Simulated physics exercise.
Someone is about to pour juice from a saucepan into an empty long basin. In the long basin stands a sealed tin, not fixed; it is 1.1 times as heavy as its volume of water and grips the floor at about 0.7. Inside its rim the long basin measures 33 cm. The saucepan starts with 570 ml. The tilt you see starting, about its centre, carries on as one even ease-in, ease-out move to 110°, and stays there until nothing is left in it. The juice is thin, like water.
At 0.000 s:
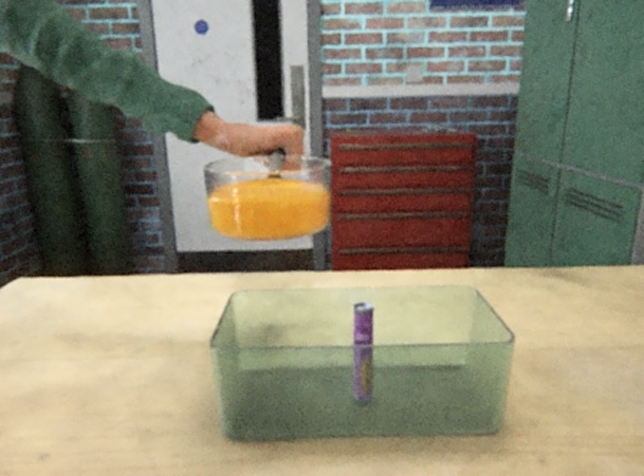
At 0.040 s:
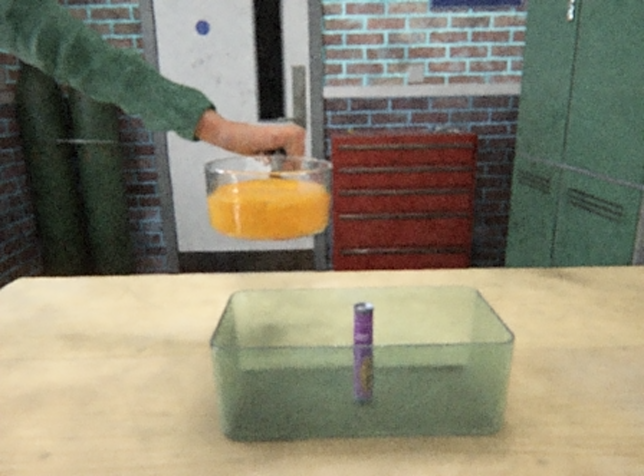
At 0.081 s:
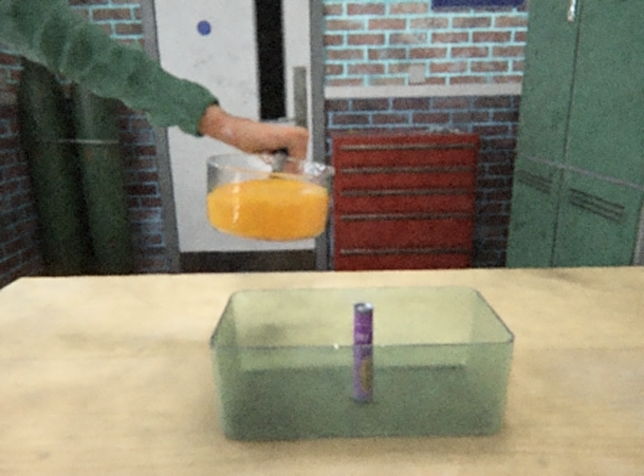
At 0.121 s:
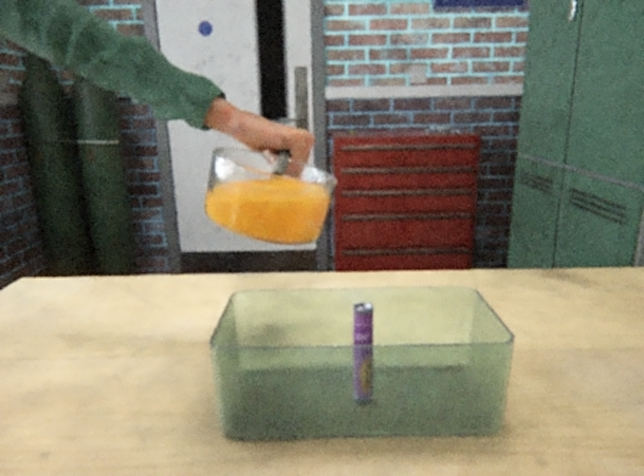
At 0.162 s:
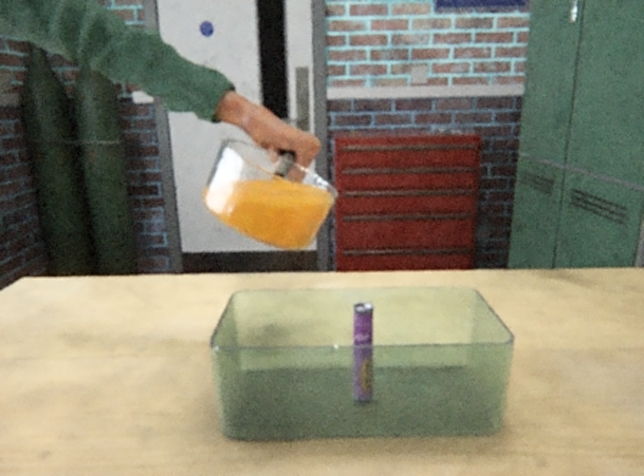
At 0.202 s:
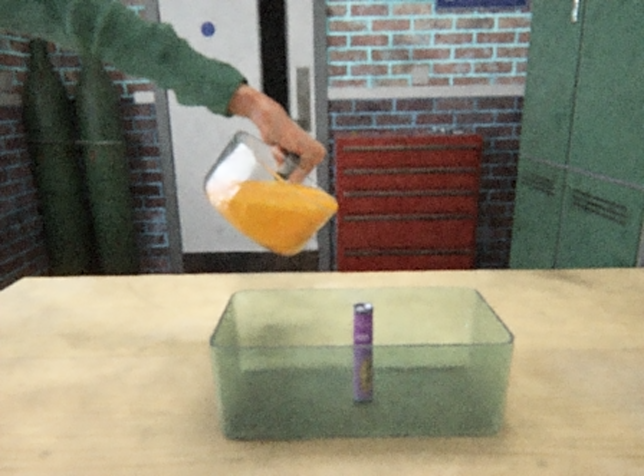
An arm in a green sleeve holds a clear saucepan of orange juice above a pale wooden table, seen from the front in a room with brick walls, a white door, red drawers and green lockers. Below it sits a translucent green basin, with a slim purple tin near its middle. The hand tips the saucepan steadily to the right, and the juice gathers toward its lower edge.
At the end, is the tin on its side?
The tin falls.
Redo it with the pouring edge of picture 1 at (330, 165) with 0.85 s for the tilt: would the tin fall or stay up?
Then it remains upright.
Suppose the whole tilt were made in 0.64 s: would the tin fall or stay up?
Then it topples.
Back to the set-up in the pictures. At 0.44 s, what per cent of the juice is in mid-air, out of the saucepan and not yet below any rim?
Some 52 per cent.
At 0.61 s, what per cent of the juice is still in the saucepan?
About 3 per cent.
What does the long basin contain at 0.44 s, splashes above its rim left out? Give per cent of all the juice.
About 28 per cent.
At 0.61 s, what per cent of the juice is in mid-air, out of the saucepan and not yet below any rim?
About 8 per cent.
After 0.44 s the tilt is 107° and 19 per cent is still to pour; the tin stands where it began.
After 0.61 s the tilt is 110° and 3 per cent is still to pour; the tin leans 5°.
After 0.79 s the tilt is 110° and 0 per cent is still to pour; the tin leans 18°.
After 0.99 s the tilt is 110° and 0 per cent is still to pour; the tin lies on its side.
In the end the tin lies on its side.
